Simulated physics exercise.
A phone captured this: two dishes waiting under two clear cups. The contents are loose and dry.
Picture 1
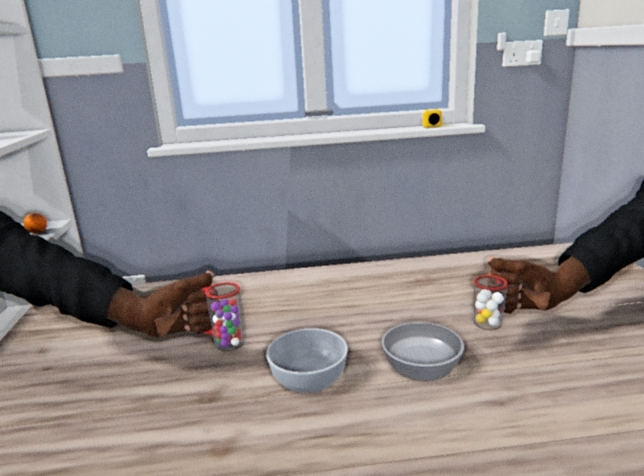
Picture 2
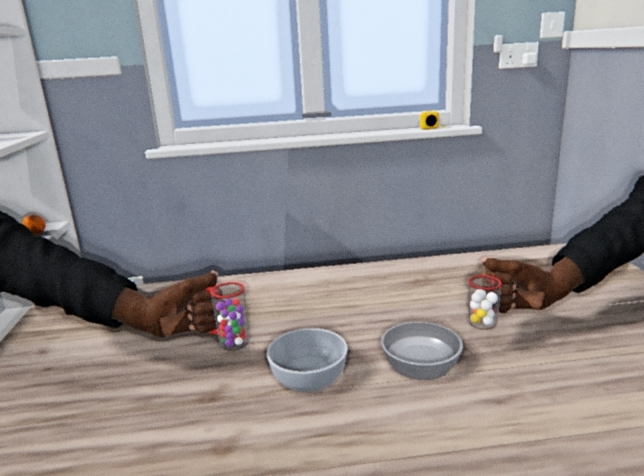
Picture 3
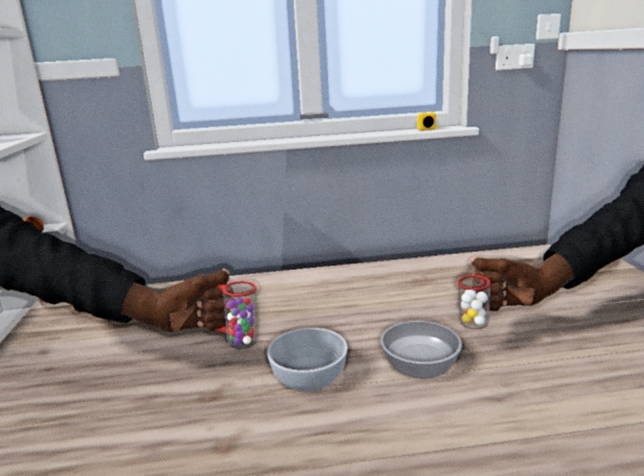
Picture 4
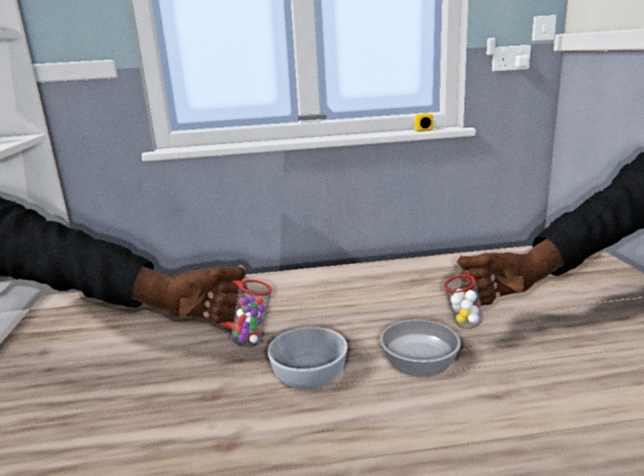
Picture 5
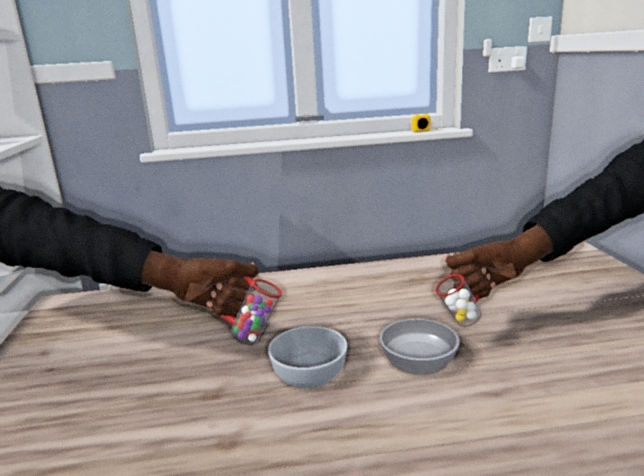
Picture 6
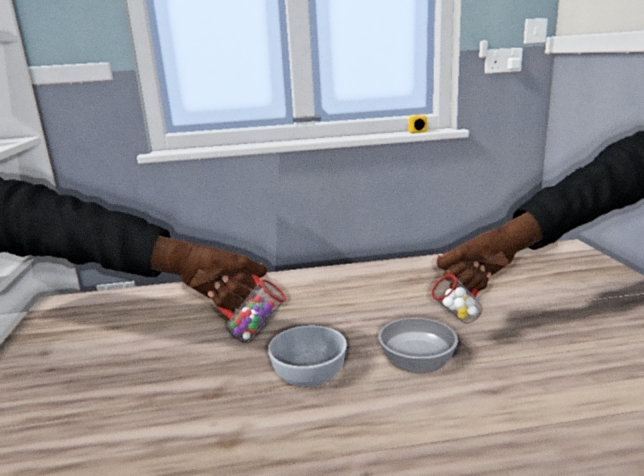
At first, two hands hold clear cups of small colorful balls upright, one on each side of two empty gray dishes on a wooden table. The hands move the cups inward a little, then steadily tilt them toward each other, with the balls still inside both cups.
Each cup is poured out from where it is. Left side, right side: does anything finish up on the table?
On the left the dish: No, right: No.
Then, 0.32 s later than the last frame, left, every one still in the cup; right, every one still in the cup.
Then, 0.67 s later than the last frame, left, almost all still in the cup, just a few in the dish, about a tenth in the air; right, almost all still in the cup, about a tenth in the dish.
Then, 1.08 s later than the last frame, left, almost all in the dish, just a few in the air; right, every one in the dish.
When it is over, left, every one in the dish, not one outside the dish; right, every one in the dish, not one outside the dish.
